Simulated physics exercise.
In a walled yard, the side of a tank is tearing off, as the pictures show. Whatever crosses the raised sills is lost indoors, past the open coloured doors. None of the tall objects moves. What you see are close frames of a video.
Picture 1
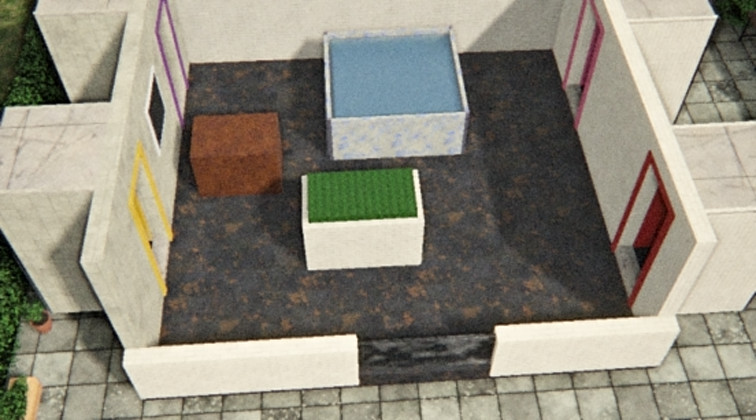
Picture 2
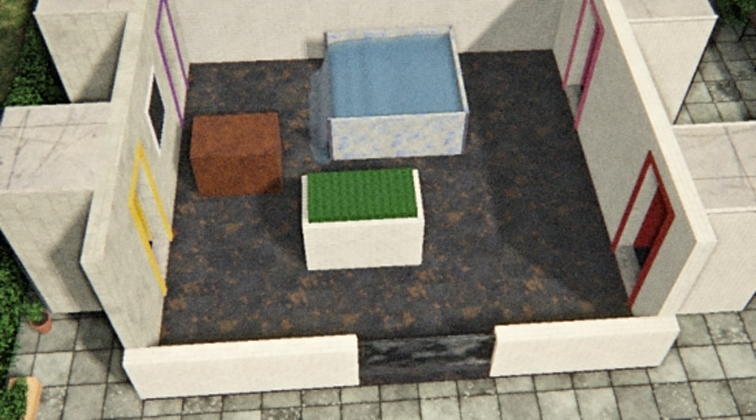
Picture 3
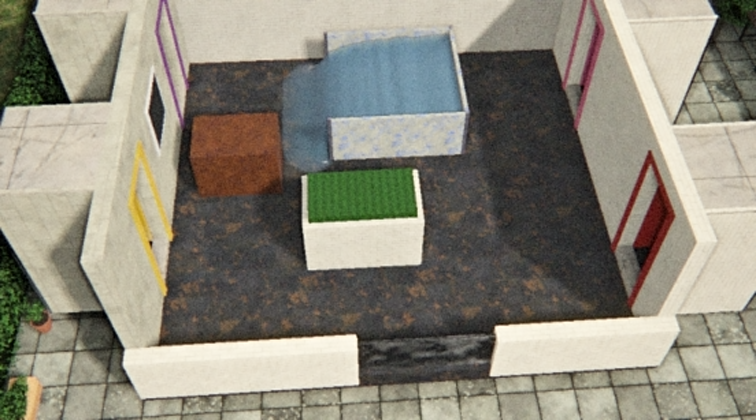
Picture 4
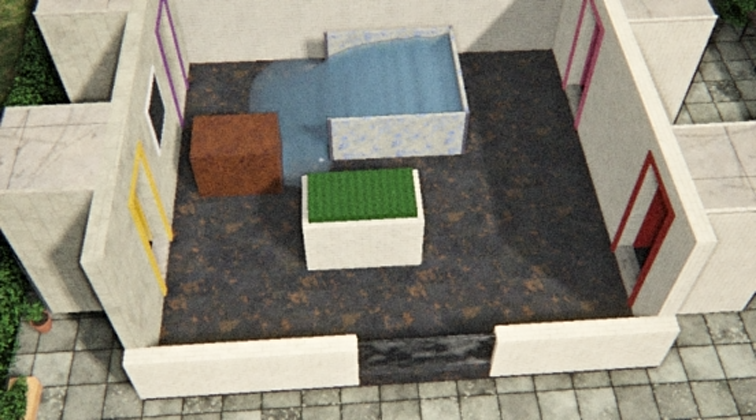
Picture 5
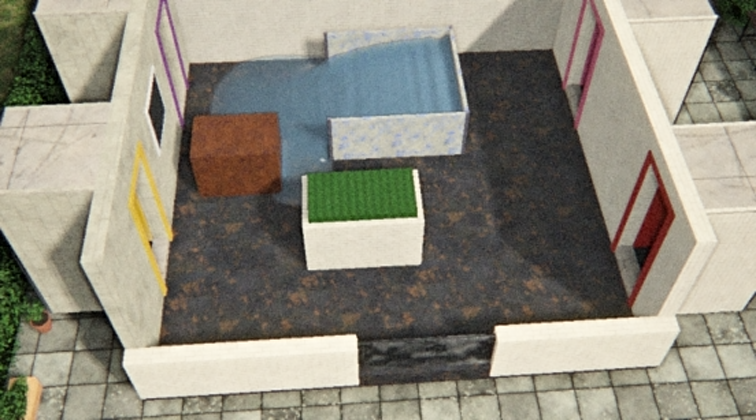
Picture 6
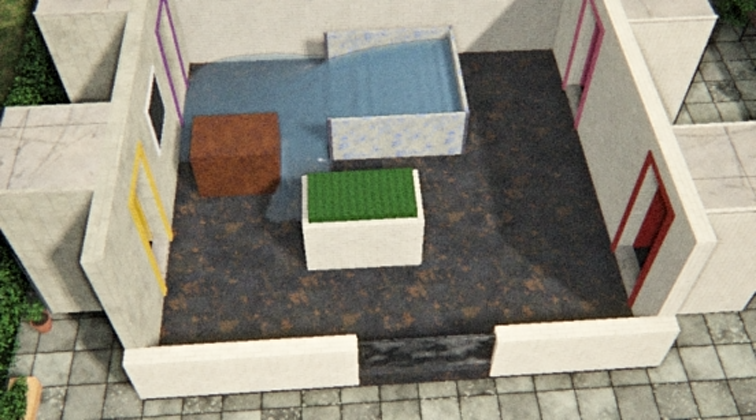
Water in a pale, open-topped tank at the back of a walled yard sits still, then pours out through the tank's left side. It spreads left across the dark floor, reaches the reddish-brown block, and runs behind it toward the left wall and forward beside the green-topped white block.
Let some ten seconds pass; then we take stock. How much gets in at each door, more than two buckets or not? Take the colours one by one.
The red door gets two buckets or less; the pink door gets two buckets or less; the purple door gets more than two; the yellow door gets two buckets or less.
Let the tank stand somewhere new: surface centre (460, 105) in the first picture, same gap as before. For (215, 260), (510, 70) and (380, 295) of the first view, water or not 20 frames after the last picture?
Check in sequence: Soaked through, still parched, still parched.
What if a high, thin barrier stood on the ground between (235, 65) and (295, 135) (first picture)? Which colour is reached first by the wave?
The one in purple.
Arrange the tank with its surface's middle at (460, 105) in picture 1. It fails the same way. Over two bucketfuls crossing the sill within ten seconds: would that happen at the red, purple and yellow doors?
Red falls short, purple exceeds the limit, yellow exceeds the limit.
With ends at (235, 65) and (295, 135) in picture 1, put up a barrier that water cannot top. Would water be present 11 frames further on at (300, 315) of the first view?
Looks like that place is swamped.
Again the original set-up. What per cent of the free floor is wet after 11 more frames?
It comes to 45 per cent.
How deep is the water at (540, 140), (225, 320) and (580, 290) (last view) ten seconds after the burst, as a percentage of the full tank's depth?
I'd say close to 8, 8 and 14 percent.
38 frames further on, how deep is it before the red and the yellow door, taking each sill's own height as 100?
Roughly 40 per cent, then 30 per cent.
A moment on, water covers 25 % of the floor; the red door not reached, the pink door not reached, the purple door far over two buckets in, the yellow door not reached.
Next, water covers 45 % of the floor; the red door not reached, the pink door not reached, the purple door far over two buckets in, the yellow door wet at the sill, nothing in.
Then, water covers 55 % of the floor; the red door not reached, the pink door not reached, the purple door far over two buckets in, the yellow door wet at the sill, nothing in.
Later, water covers 90 % of the floor; the red door wet at the sill, nothing in, the pink door wet at the sill, nothing in, the purple door far over two buckets in, the yellow door wet at the sill, nothing in.
In the end, water covers 95 % of the floor; the red door wet at the sill, nothing in, the pink door wet at the sill, nothing in, the purple door far over two buckets in, the yellow door wet at the sill, nothing in.
